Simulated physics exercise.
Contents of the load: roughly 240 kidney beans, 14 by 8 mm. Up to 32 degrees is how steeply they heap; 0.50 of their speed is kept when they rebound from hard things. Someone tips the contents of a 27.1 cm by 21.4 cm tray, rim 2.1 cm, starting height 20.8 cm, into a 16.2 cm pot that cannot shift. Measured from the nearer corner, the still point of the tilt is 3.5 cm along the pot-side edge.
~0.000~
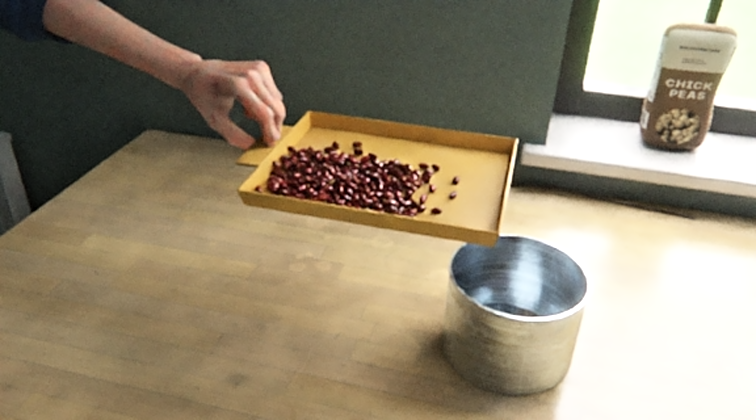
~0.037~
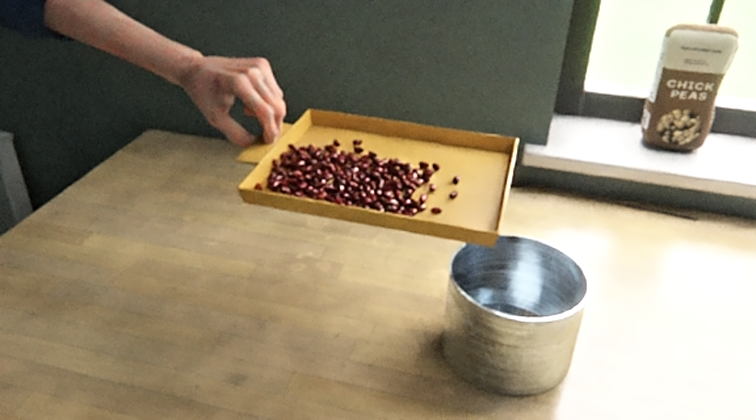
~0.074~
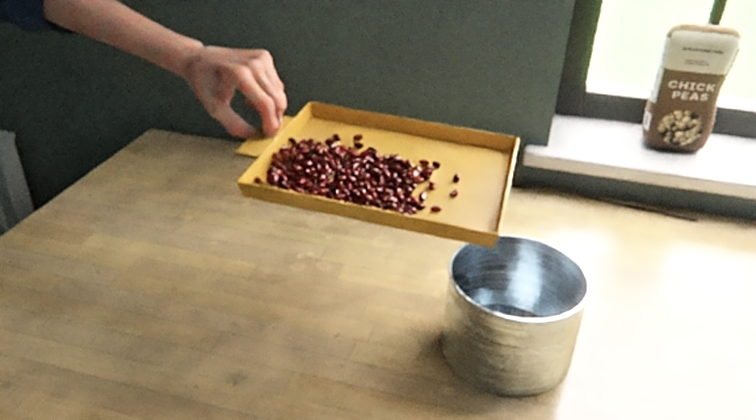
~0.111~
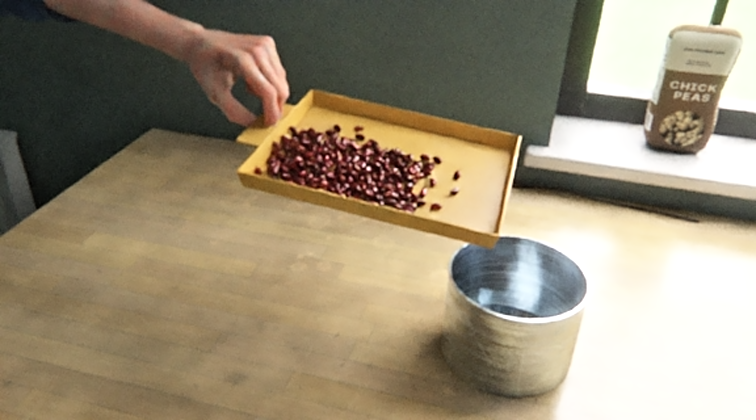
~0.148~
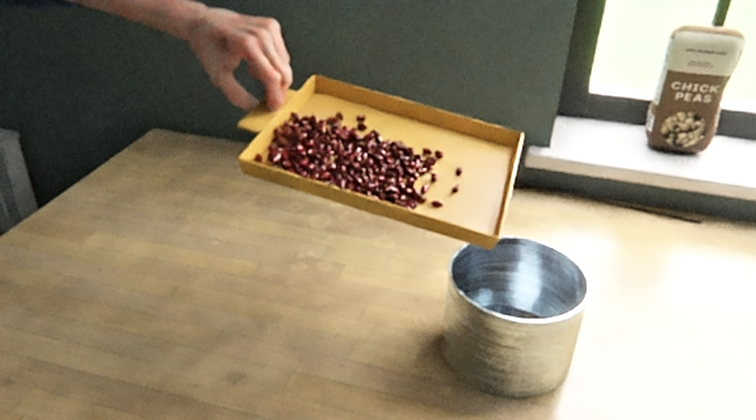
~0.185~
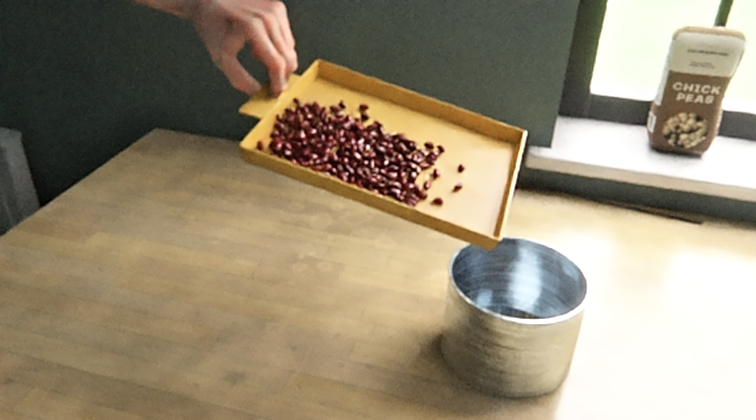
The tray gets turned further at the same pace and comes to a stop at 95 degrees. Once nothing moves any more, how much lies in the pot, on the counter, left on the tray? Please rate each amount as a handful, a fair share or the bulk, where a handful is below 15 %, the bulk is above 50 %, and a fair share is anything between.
Pot: A fair share; counter: The bulk; tray: A handful.
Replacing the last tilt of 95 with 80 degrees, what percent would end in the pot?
Around 30 in a hundred.
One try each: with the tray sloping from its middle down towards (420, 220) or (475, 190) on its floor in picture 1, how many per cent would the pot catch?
0 and 60 %.
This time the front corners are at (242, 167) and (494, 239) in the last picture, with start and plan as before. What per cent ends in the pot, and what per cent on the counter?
You'd end with pot at 0 and counter at 100.
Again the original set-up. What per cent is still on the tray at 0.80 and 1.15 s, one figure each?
In turn: 40, 0.
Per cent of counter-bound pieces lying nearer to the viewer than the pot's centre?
Roughly 90 per cent.
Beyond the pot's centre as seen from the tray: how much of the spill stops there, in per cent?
Roughly 90 percent of the spill.
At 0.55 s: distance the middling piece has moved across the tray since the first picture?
Around 8 centimetres.
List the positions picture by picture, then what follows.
In the first picture, tray tilt 0 degrees, front corners at (243, 188) and (496, 229); middle of the pieces at (352, 181); pot at (519, 273).
In the second picture, tray tilt 1 degrees, front corners at (243, 186) and (495, 230); middle of the pieces at (352, 180).
In the third picture, tray tilt 2 degrees, front corners at (243, 180) and (495, 231); middle of the pieces at (352, 176).
In the fourth picture, tray tilt 6 degrees, front corners at (243, 170) and (496, 232), lowest corner right front; middle of the pieces at (352, 169).
In the fifth picture, tray tilt 9 degrees, front corners at (244, 157) and (496, 234), lowest corner right front; middle of the pieces at (354, 160).
In the sixth picture, tray tilt 13 degrees, front corners at (246, 144) and (497, 236), lowest corner right front; middle of the pieces at (356, 151); pot at (519, 275). Its pace works out near 110 degrees a second.
Then, at 0.55 s, tilt 53 degrees; the tray holds 100 %, the pot 0 %.
After 0.80 s, tilt 80 degrees; the tray holds 40 %, the pot 5 %.
After 1.15 s, tilt 95 degrees; the tray holds 0 %, the pot 30 %.
By 2.3 s all is still; pot 30 %, counter 70 %, tray 0 %.
